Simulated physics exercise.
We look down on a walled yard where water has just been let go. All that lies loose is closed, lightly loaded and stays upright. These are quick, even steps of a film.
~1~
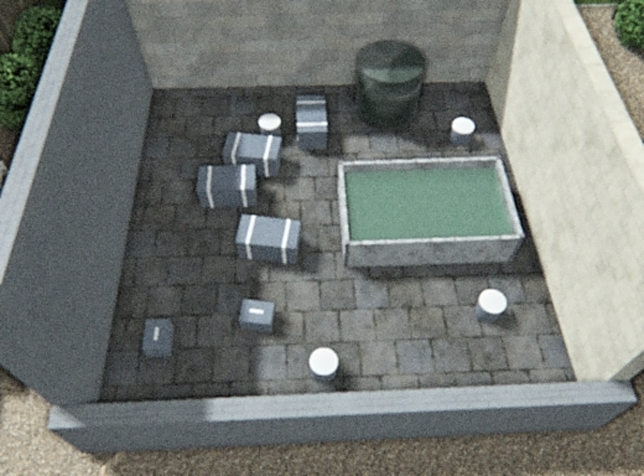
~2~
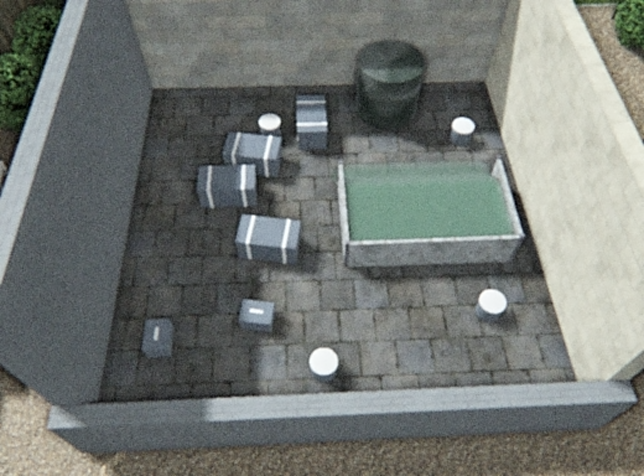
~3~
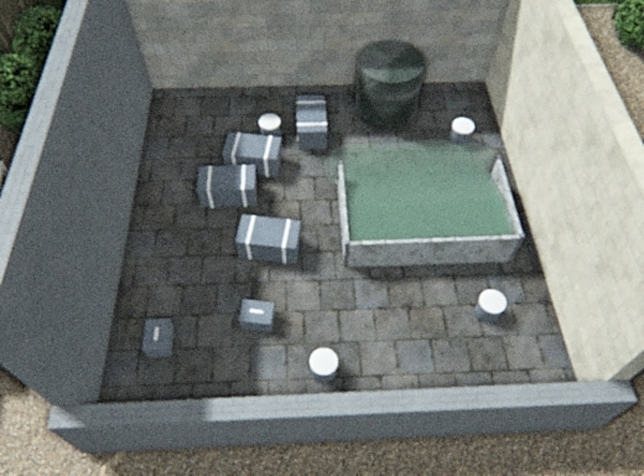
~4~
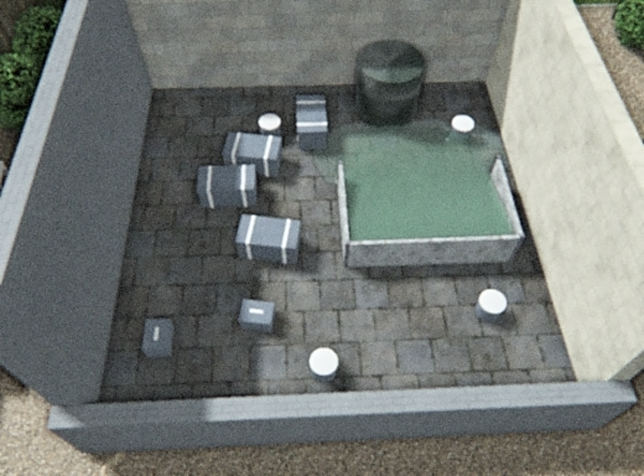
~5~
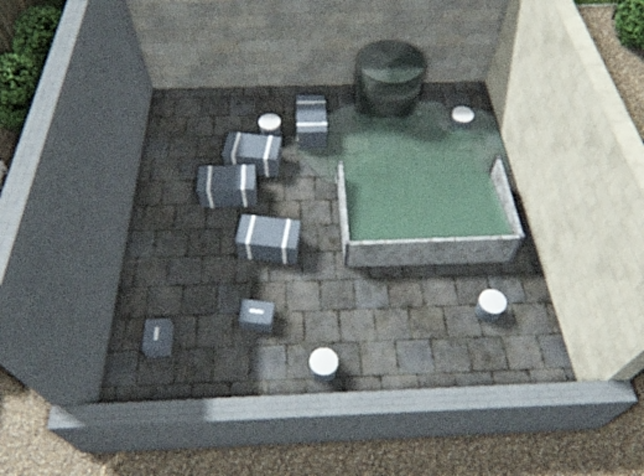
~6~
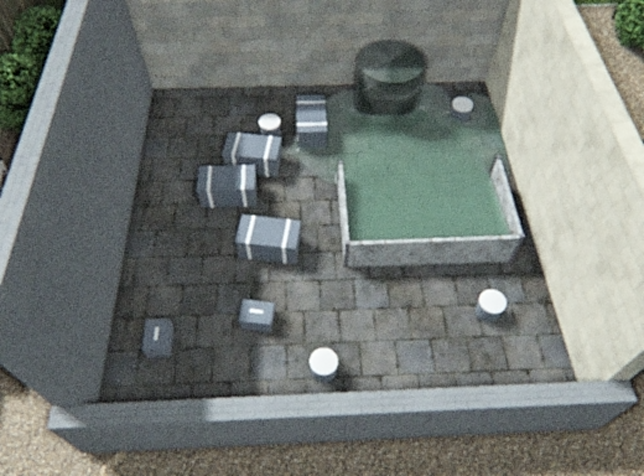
Green water pouring from the open back of a stone tank, spreading over a walled paved yard around a dark barrel and pail.
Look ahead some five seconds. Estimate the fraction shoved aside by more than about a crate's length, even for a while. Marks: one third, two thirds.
That comes to under a third.
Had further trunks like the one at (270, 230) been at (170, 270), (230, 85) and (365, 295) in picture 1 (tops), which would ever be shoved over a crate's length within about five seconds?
One after the other: Less than that, shifted that much, never so far.
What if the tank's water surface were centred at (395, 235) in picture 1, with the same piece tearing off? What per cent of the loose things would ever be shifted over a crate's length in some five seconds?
I make it 30 per cent.
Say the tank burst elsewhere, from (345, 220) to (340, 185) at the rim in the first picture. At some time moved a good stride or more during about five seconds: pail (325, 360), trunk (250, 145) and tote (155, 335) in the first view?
In that order: Short of that, yes, pushed that far.
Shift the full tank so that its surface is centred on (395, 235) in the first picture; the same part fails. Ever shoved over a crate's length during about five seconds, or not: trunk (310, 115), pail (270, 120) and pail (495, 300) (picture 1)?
One after the other: Shifted that much, swept aside, no.
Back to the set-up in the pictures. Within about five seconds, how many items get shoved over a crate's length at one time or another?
3 of them.
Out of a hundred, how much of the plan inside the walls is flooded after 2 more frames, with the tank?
Near 30 in a hundred.
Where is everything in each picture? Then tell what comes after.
A pail at (463, 126), on the bottom; a pail at (269, 121), on the bottom; 0 of 10 have shifted, in the first picture.
A pail at (463, 126) rests on the ground; a pail at (269, 121) rests on the ground; 0 of 10 have shifted, in the second picture.
A pail at (463, 126), on the bottom; a pail at (269, 121), on the bottom; 0 of 10 have shifted, in the third picture.
A pail at (463, 123) rests on the ground, close to its start; a pail at (269, 121) rests on the ground; 1 of 10 have shifted, in the fourth picture.
A pail at (463, 114), on the bottom, close to its start; a pail at (269, 121), on the bottom; 1 of 10 have shifted, in the fifth picture.
A pail at (463, 104), on the bottom, a stride from its start; a pail at (269, 121) rests on the ground; 1 of 10 have shifted, in the sixth picture.
A moment on, 1 of 10 are well off their spots; 0 afloat.
Next, 2 of 10 are well off their spots; 2 afloat.
Later, 3 of 10 are well off their spots; 2 afloat.
In the end, 3 of 10 are well off their spots, and 3 have been at some point; 3 afloat.
